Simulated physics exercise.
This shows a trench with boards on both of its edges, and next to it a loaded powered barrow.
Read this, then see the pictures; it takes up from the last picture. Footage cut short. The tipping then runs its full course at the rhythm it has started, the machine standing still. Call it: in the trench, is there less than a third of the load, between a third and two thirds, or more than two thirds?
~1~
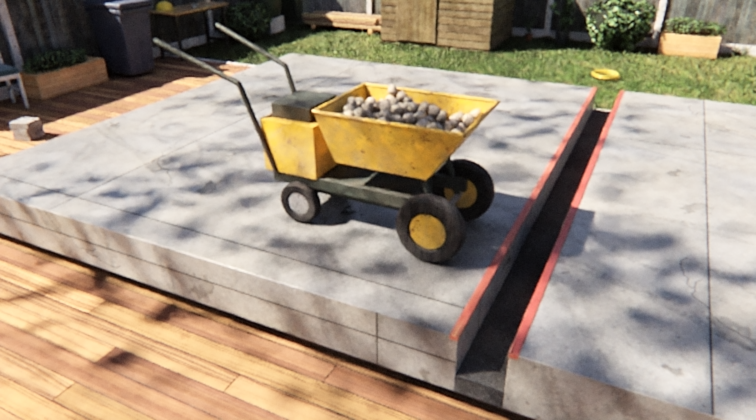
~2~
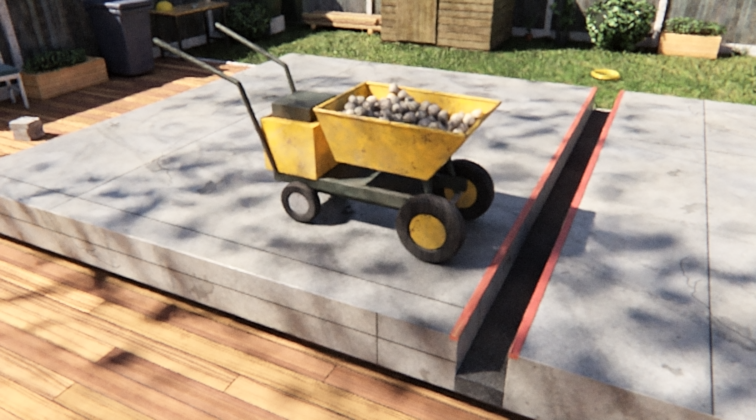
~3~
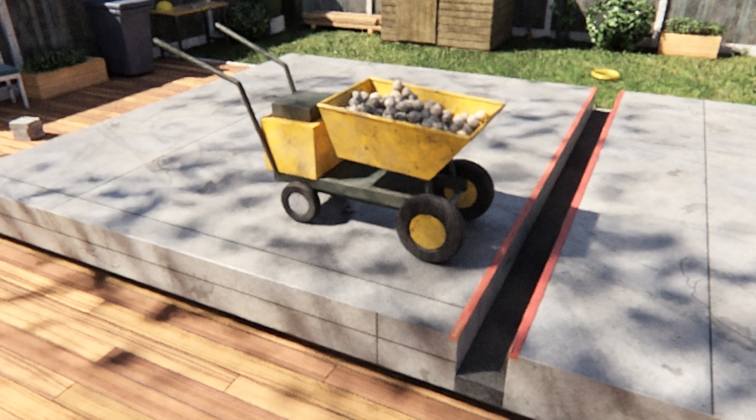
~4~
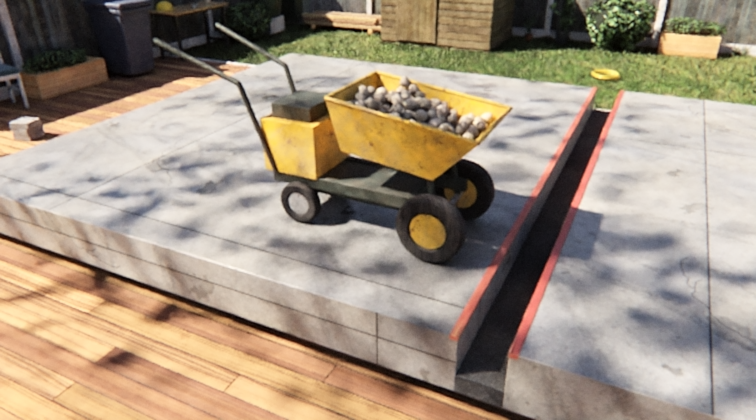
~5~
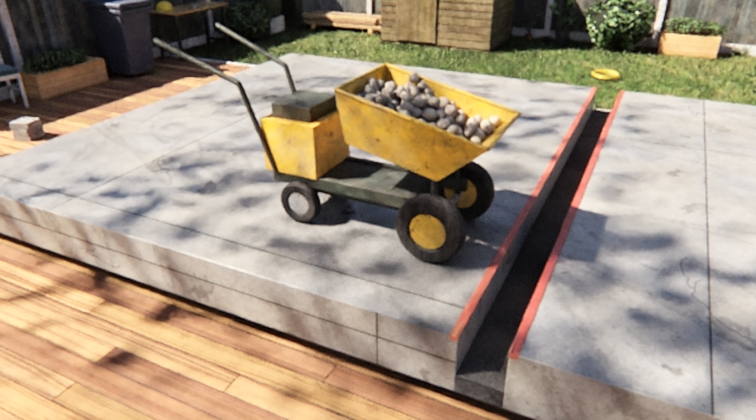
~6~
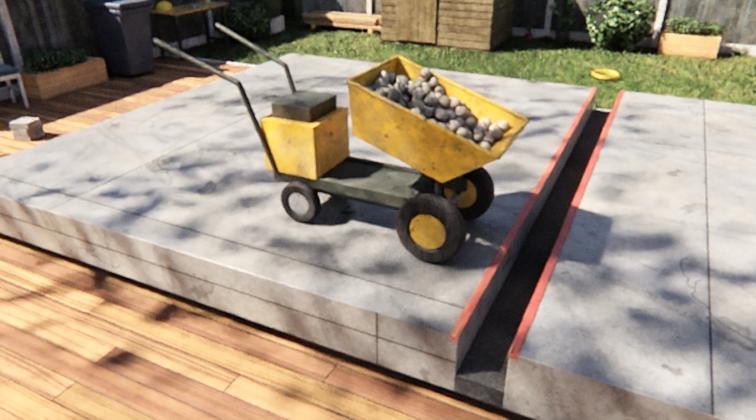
Less than a third of the load is in the trench.
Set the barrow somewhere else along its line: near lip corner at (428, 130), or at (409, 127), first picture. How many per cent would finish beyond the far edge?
It comes out near 40 in a hundred for the first and near 20 in a hundred for the second.
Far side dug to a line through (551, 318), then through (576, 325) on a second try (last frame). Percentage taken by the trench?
Roughly 40 % first, 70 % second.
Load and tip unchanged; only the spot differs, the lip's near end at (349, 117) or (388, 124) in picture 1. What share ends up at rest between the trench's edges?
The first gives close to 30 per cent and the second 80 per cent.
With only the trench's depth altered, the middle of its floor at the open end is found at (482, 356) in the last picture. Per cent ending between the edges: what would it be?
Estimated share: Approx. 10 per cent.
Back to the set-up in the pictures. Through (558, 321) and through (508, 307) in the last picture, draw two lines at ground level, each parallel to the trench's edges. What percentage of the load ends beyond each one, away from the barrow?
Around 60 percent for the first and 90 percent for the second.
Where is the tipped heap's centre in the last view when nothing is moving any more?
At about (594, 266), give or take.
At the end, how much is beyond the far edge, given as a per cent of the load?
85 %.
Soon, skip tipped steeply; all in the skip.
A while on, skip tipped steeply; most in the skip; a small part beyond it; a small part falling.
Towards the end, skip tipped right over; about a quarter in the skip; a stray few in or heaped over the trench; most beyond it; a stray few falling.
Finally, skip tipped right over; a small part in the skip; a small part in or heaped over the trench; most beyond it.
